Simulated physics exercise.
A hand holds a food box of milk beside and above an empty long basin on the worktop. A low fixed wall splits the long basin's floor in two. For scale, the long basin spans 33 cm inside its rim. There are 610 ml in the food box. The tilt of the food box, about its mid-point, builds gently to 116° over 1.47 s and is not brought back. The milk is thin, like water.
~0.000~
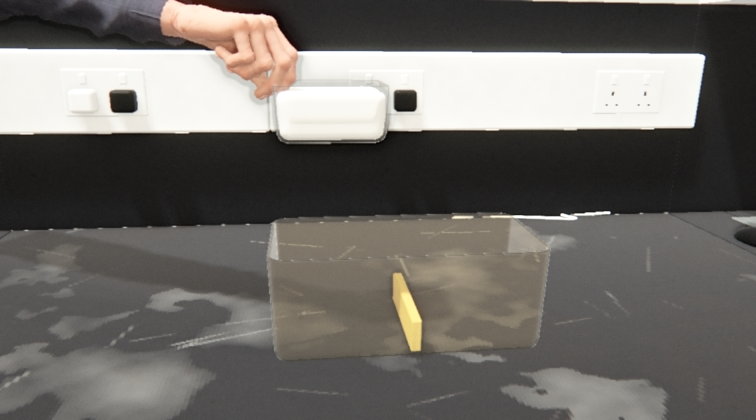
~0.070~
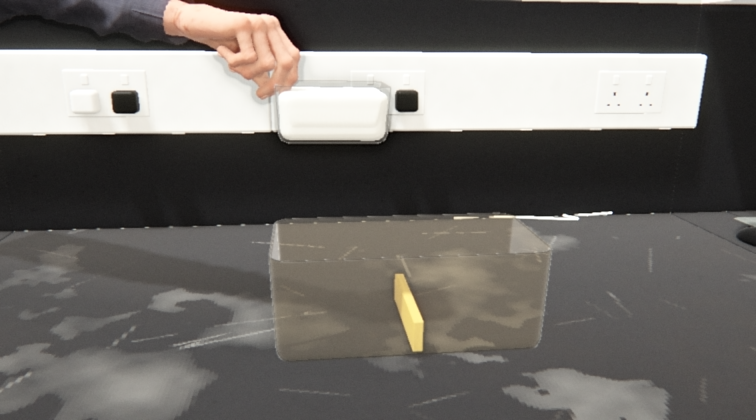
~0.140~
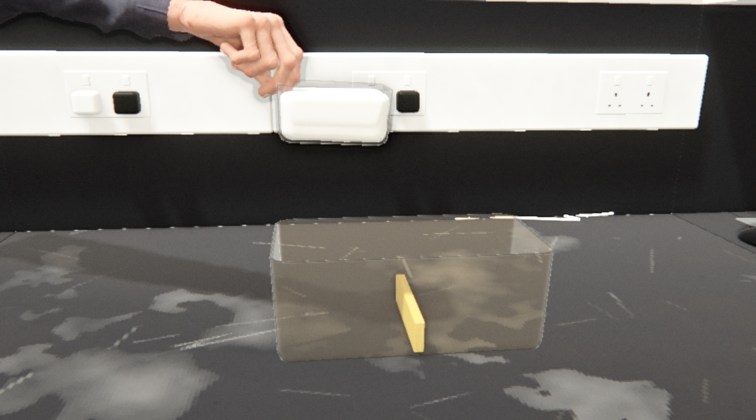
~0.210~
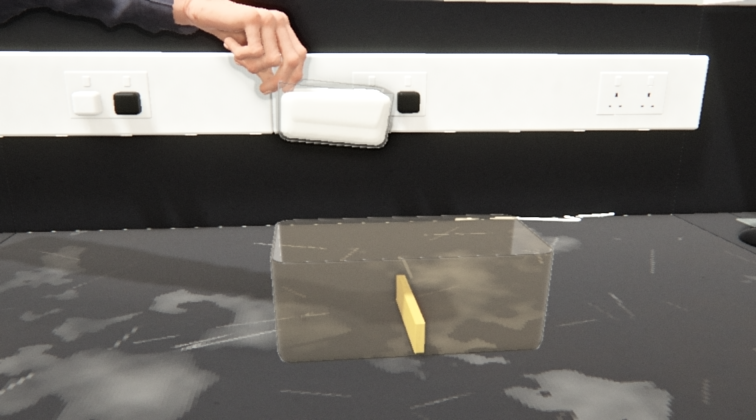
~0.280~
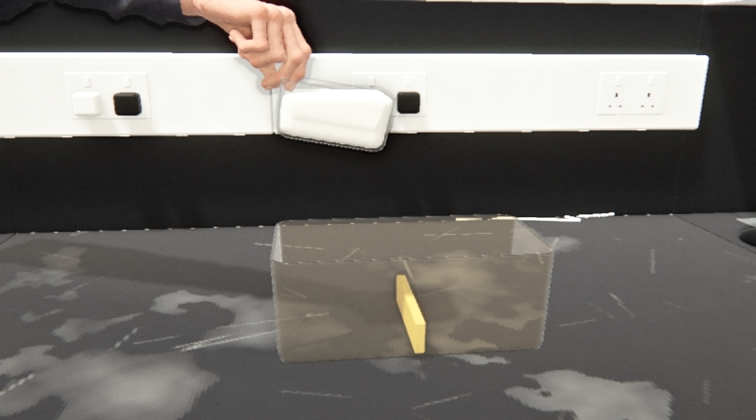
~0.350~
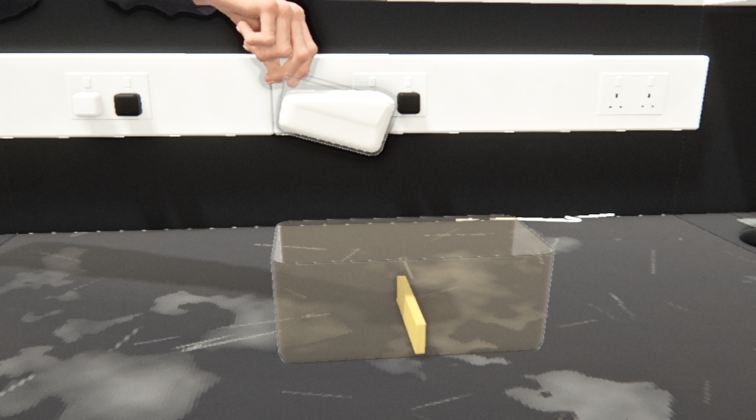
A hand gradually tilting a clear-edged box of white milk down to the right above a long see-through basin with a yellow divider.
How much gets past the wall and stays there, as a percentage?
About 77 per cent.
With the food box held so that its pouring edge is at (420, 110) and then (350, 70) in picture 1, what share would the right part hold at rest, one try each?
First 95, then 65 per cent.
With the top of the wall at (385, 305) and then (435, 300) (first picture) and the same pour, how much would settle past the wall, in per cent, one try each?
First 85, then 60 per cent.
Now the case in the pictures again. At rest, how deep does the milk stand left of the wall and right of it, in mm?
Left about 6 mm, right about 20 mm.
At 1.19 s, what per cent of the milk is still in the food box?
About 3 per cent.
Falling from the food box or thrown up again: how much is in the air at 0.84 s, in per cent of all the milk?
About 36 per cent.
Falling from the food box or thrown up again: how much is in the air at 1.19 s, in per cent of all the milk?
Near 6 in a hundred.
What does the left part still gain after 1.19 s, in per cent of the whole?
Some 8 per cent.
By 0.84 s the tilt is 70° and 29 per cent is still to pour, 1 is left of the wall and 34 right of it.
By 1.19 s the tilt is 106° and 3 per cent is still to pour, 14 is left of the wall and 76 right of it.
By 1.57 s the tilt is 116° and 0 per cent is still to pour, 22 is left of the wall and 77 right of it.
By 1.97 s the tilt is 116° and 0 per cent is still to pour, 22 is left of the wall and 77 right of it.
At rest 22 per cent lies left of the wall, 77 right of it and 1 outside.
